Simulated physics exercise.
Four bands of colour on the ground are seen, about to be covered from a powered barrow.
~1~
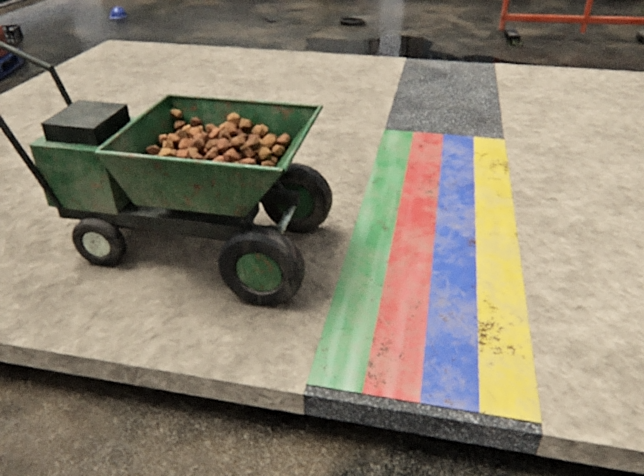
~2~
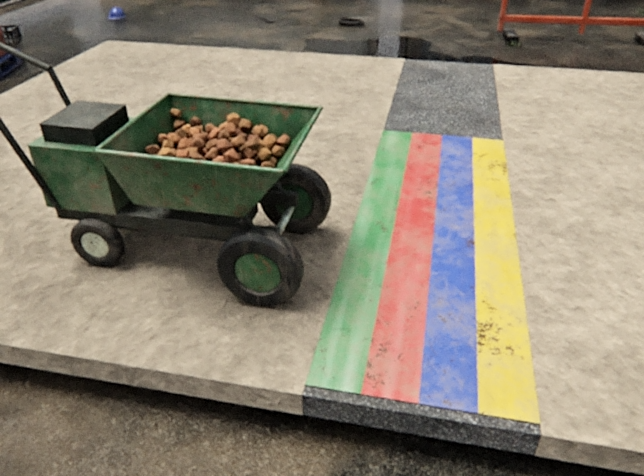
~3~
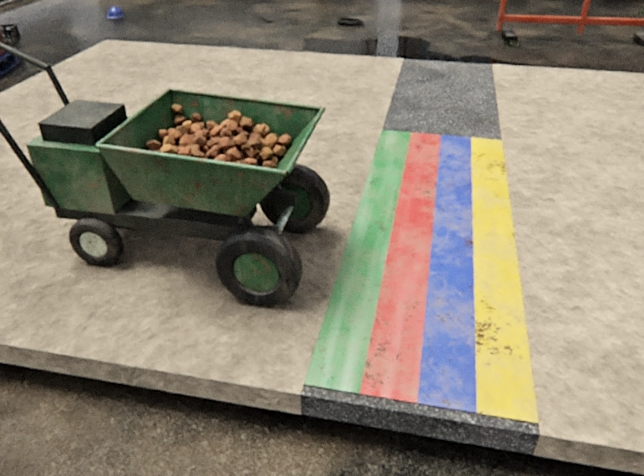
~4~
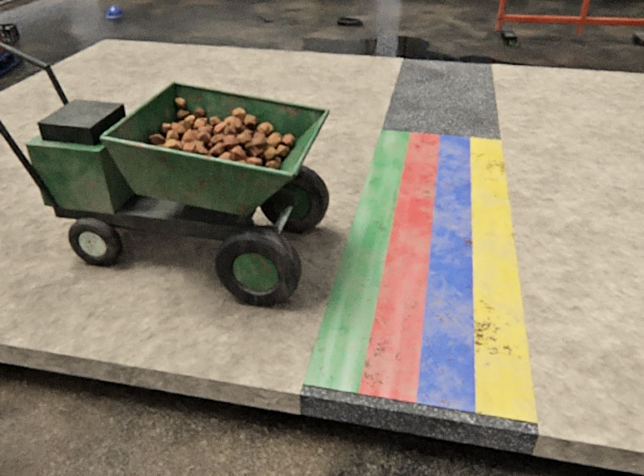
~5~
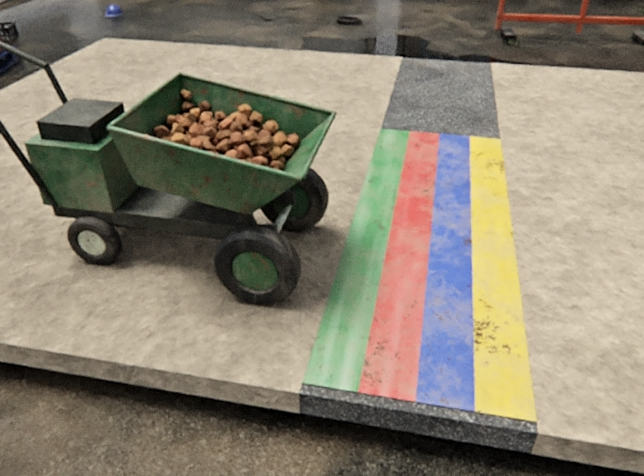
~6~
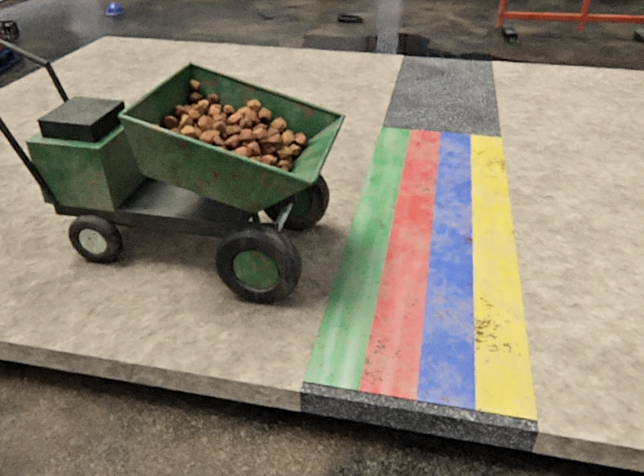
A green barrow's skip, loaded with brown clods, sits level beside green, red, blue and yellow strips on the ground. The skip then begins to tilt, its back edge rising and its front lip leaning right towards the strips, until it is clearly tipped, with the clods still inside and the wheels staying put.
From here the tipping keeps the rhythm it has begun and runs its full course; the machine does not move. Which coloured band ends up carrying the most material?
The red band.
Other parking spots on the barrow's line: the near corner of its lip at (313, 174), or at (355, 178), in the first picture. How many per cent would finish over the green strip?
First try: Some 0 %; second try: 0 %.
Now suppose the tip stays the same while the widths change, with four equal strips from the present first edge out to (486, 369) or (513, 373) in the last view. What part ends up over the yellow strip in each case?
Shares in turn: 20 %; 20 %.
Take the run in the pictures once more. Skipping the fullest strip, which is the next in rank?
Just behind the leader sits the blue one.
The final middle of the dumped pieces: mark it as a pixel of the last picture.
Centre at rest, last view: Approx. (428, 274).
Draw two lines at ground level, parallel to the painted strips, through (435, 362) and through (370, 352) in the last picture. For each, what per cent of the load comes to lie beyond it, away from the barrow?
In order: 40 percent, then 90 percent.
Soon, skip tipped steeply; all in the skip.
A while on, skip tipped right over; most in the skip; a small part over the red strip; a small part over the blue strip; a stray few falling.
Towards the end, skip tipped right over; a small part in the skip; a stray few over the green strip; about a third over the red strip; about a quarter over the blue strip; a small part over the yellow strip; a stray few off the paint.
Finally, skip tipped right over; a small part in the skip; a small part over the green strip; about half over the red strip; about a quarter over the blue strip; about a quarter over the yellow strip; a small part off the paint.
